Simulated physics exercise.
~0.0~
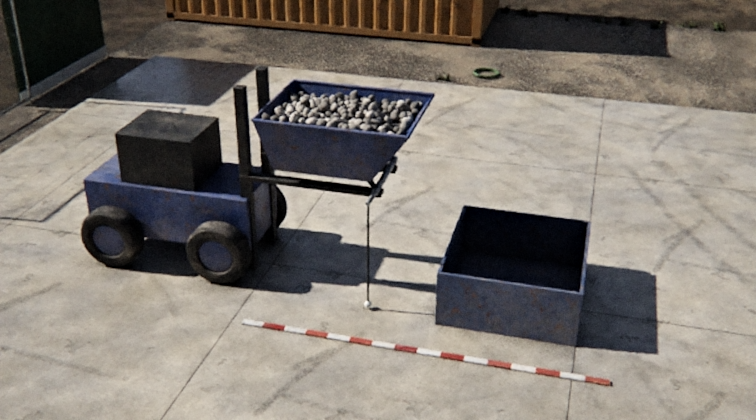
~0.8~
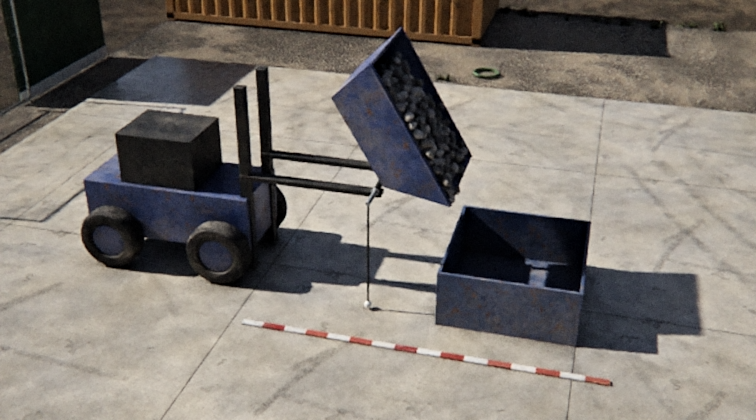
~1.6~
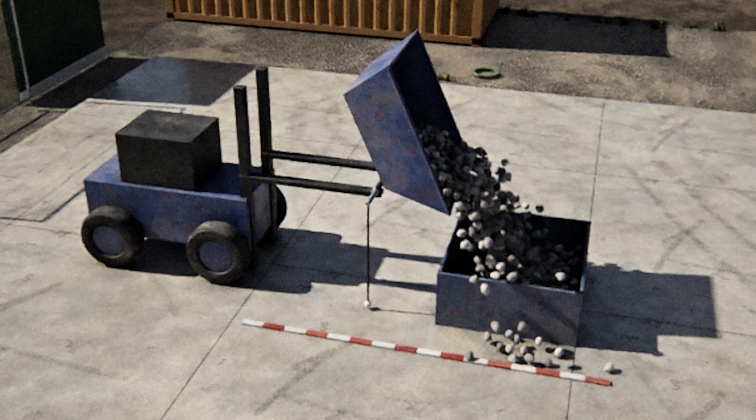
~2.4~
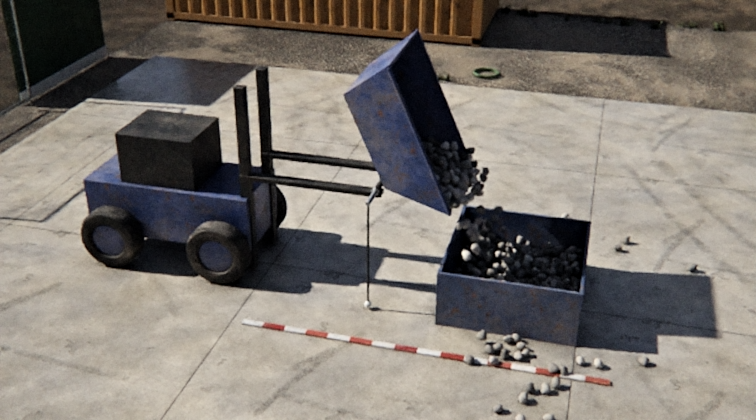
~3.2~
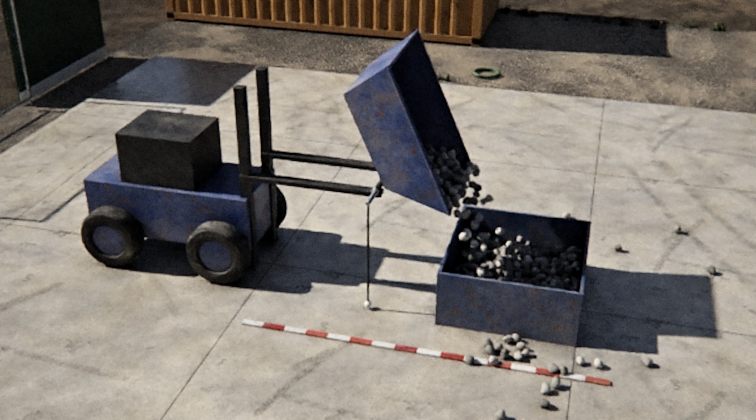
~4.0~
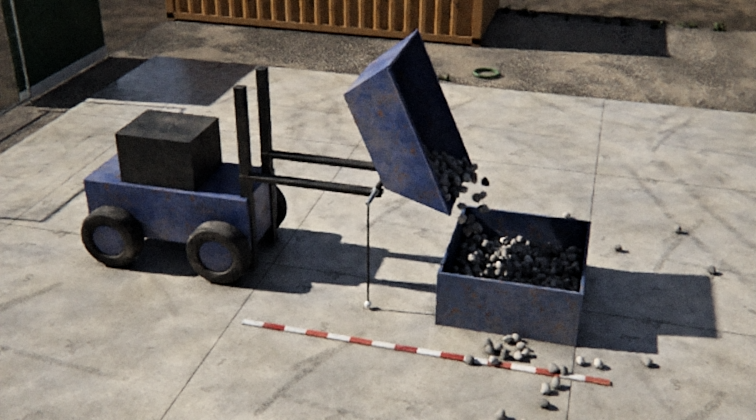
On a sunlit yard of pale concrete slabs, seen from above and to one side, a blue forklift with a black block on top stands at the left. It holds a blue skip of grey rounded stones high, with an open blue bin to the right and a red and white striped staff lying in front. The skip tips steeply to the right and stays tilted. Stones pour into the bin, and some spill onto the ground beside it. At the end most stones lie in the bin, a few are scattered around, and some remain at the skip's lower edge.
